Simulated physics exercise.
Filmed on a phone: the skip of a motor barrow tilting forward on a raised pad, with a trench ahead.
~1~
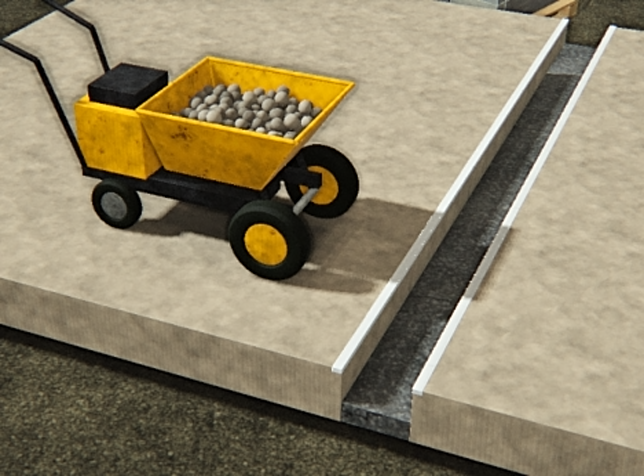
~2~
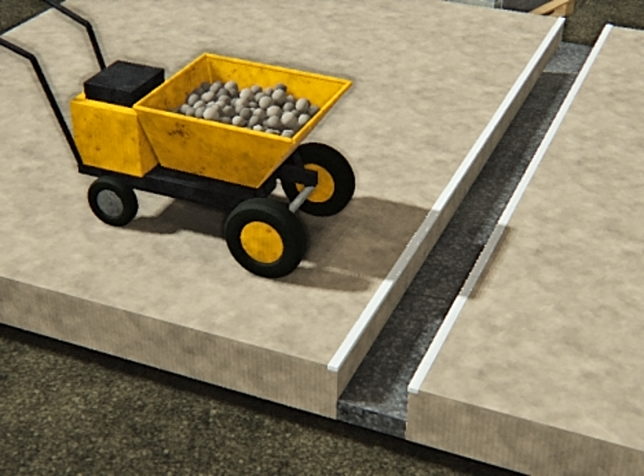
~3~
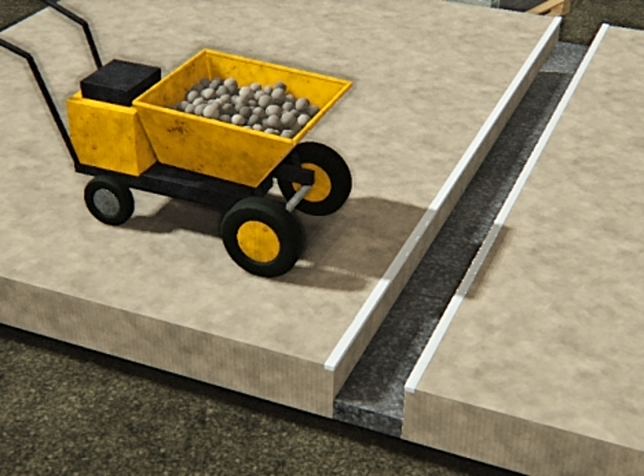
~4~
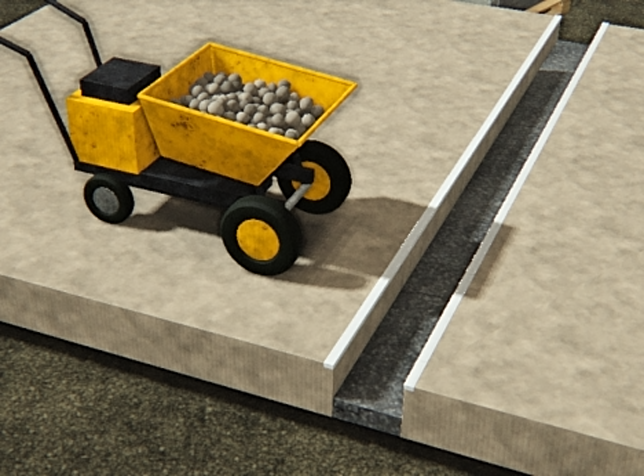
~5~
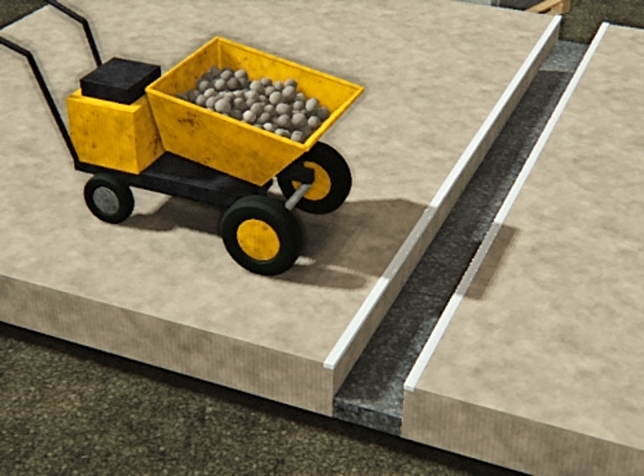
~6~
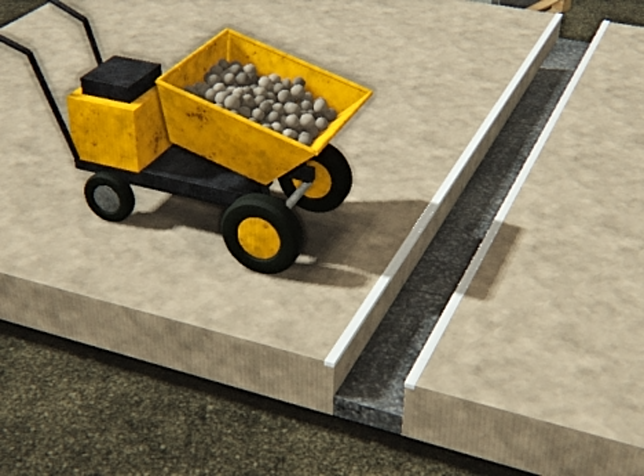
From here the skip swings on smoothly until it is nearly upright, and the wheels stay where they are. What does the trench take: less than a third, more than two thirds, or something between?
In the trench: Over two thirds.
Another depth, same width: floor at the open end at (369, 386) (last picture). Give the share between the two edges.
It comes to 70 per cent or so.
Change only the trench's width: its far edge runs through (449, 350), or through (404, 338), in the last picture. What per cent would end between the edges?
In turn 100 and 60 in a hundred.
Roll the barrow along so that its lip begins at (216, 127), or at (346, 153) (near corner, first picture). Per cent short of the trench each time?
Roughly 70 per cent, and 0 per cent.
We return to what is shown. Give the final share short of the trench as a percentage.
Roughly 0 in a hundred.
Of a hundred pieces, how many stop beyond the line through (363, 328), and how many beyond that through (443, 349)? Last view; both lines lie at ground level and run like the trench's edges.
Roughly 100 per cent, and 10 per cent.
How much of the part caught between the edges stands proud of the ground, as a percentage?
Near 15 %.
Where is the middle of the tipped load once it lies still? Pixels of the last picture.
Near (434, 285).
Shortly afterwards, skip tipped steeply; the whole lot in the skip.
Next, skip tipped steeply; all but a few in the skip; a little in or heaped over the trench; only a few falling.
Some moments later, skip tipped right over; near a quarter in the skip; near two thirds in or heaped over the trench; a little beyond it.
In the end, skip tipped right over; only a few short of the trench; all but a few in or heaped over the trench; a little beyond it.
